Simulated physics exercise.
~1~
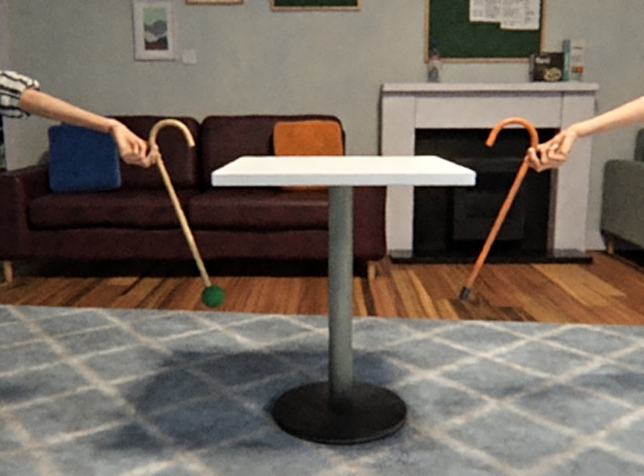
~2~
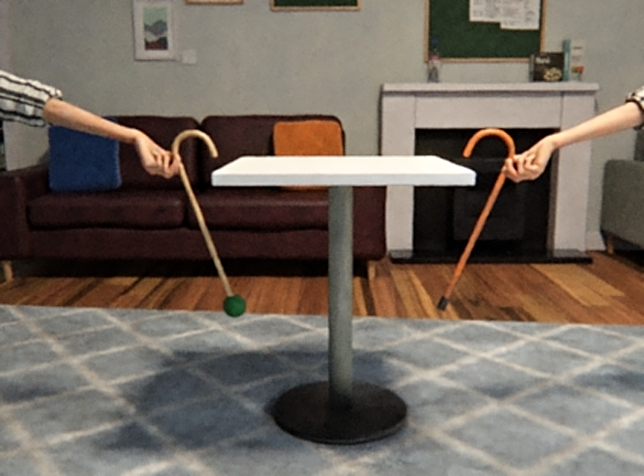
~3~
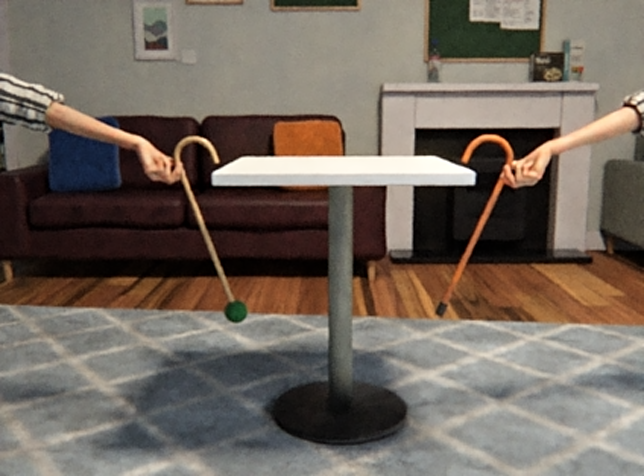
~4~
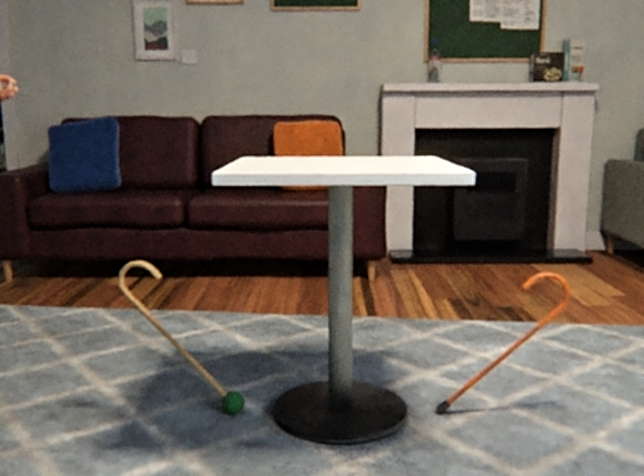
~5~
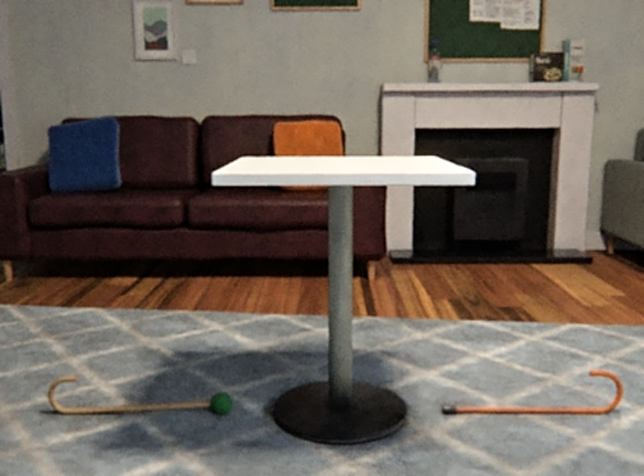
In a living room seen straight on by a still camera, a white-topped pedestal table stands on a blue-grey patterned rug, with a maroon sofa and a pale fireplace behind. A hand on the left holds a tan crook-handled stick with a green ball-like end, while a hand on the right holds an orange cane. Both hands bring the crooks in toward the table's edges and lower them slightly. They let go and draw back, and both sticks drop, tipping outward. They end lying flat on the rug on either side of the table, which never moves.
